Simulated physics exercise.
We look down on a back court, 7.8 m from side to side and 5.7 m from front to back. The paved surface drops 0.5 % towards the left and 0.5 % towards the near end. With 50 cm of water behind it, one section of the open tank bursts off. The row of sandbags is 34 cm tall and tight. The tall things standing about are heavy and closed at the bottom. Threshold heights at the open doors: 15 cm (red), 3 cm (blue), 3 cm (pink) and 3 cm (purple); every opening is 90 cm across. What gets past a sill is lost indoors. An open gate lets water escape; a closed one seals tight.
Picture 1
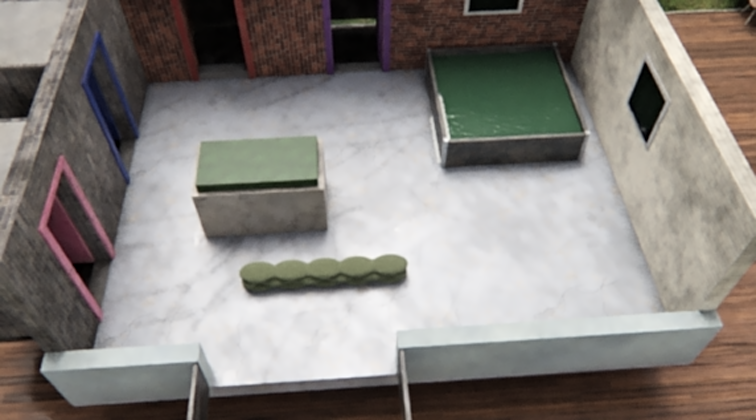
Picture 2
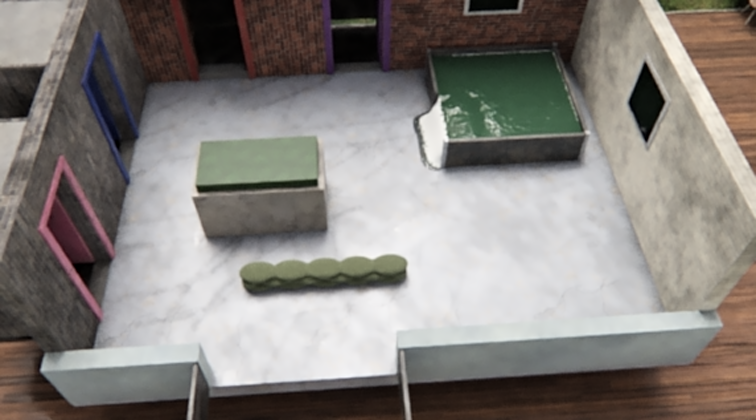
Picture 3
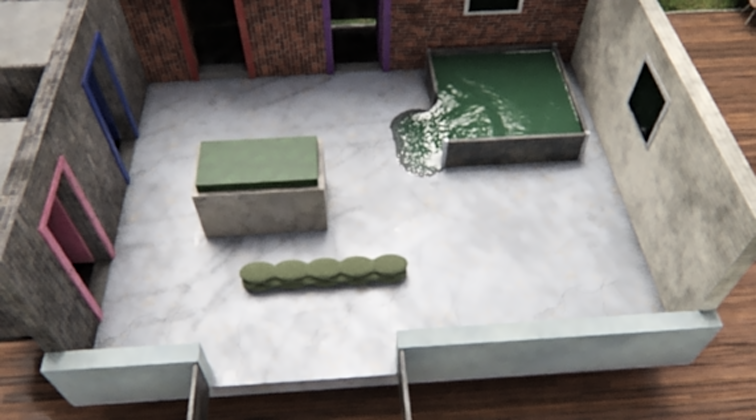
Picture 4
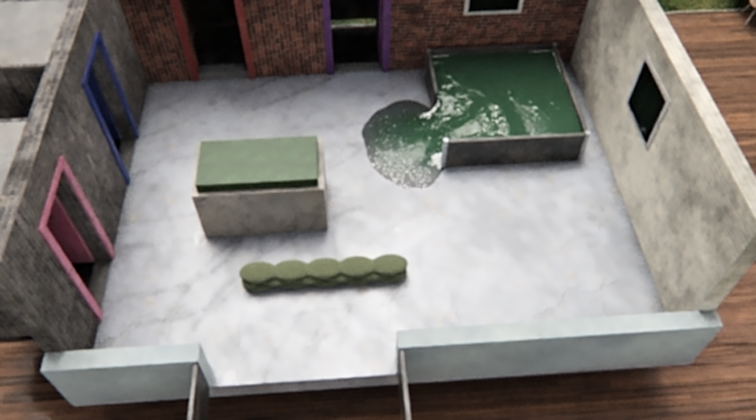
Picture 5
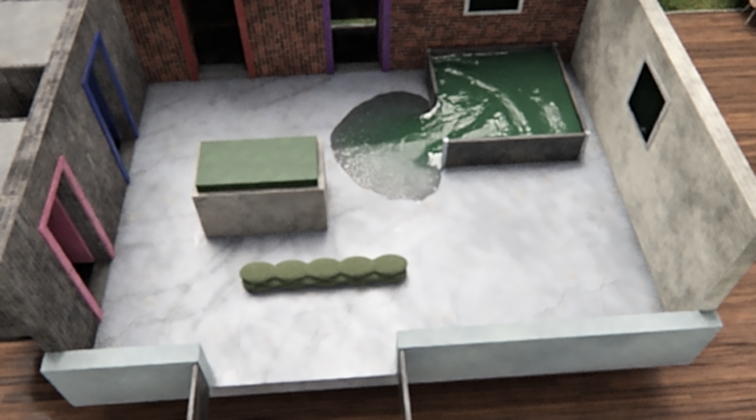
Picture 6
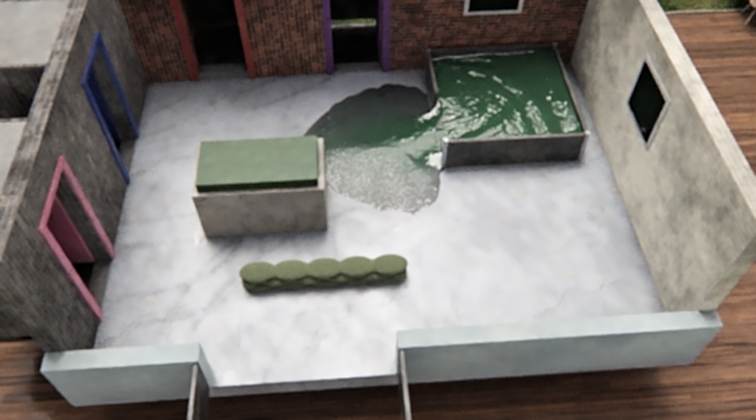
The video shows a walled court seen from above, where green water in an open tank bursts through its left side and spreads leftward across the pale floor in a widening pool, reaching behind a green-topped block.
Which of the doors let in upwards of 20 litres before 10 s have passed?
Within that time: At the red door it stays under the limit; at the blue door it passes the limit; at the pink door it passes the limit; at the purple door it does not reach the limit.
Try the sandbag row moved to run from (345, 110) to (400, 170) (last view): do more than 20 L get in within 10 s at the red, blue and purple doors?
Against that limit: Red under, blue not over, purple above.
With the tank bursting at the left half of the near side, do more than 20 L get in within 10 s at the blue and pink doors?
Against that limit: Blue under, pink past it.
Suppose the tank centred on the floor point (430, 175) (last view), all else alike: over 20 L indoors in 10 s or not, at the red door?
Against that limit: Red not over.
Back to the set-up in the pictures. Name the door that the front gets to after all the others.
Last comes the pink one.
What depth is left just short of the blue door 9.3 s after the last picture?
About 8.0 cm.
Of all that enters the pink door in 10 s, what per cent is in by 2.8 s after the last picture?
Some 0 per cent by then.
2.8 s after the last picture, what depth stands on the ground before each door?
Depths in cm: Red 7, blue 13, pink 2, purple 2.
Then, 0.7 s after the last picture water covers 25 % of the floor and is deepest (29 cm) near (428, 152); red door not reached, blue door not reached, pink door not reached, purple door 2 cm at the sill, 0 L in.
Then, 1.5 s after the last picture water covers 35 % of the floor and is deepest (27 cm) near (348, 267); red door 5 cm at the sill, 0 L in, blue door 8 cm at the sill, 4 L in, pink door not reached, purple door 2 cm at the sill, 0 L in.
Then, 2.8 s after the last picture water covers 50 % of the floor and is deepest (24 cm) near (148, 87); red door 7 cm at the sill, 0 L in, blue door 13 cm at the sill, 123 L in, pink door 2 cm at the sill, 0 L in, purple door 2 cm at the sill, 0 L in.
Then, 5.3 s after the last picture water covers 60 % of the floor and is deepest (15 cm) near (128, 186); red door 9 cm at the sill, 0 L in, blue door 11 cm at the sill, 285 L in, pink door 9 cm at the sill, 40 L in, purple door 1 cm at the sill, 0 L in.
Then, 9.3 s after the last picture water covers 85 % of the floor and is deepest (12 cm) near (89, 377); red door 6 cm at the sill, 0 L in, blue door 8 cm at the sill, 394 L in, pink door 6 cm at the sill, 83 L in, purple door 2 cm at the sill, 0 L in.
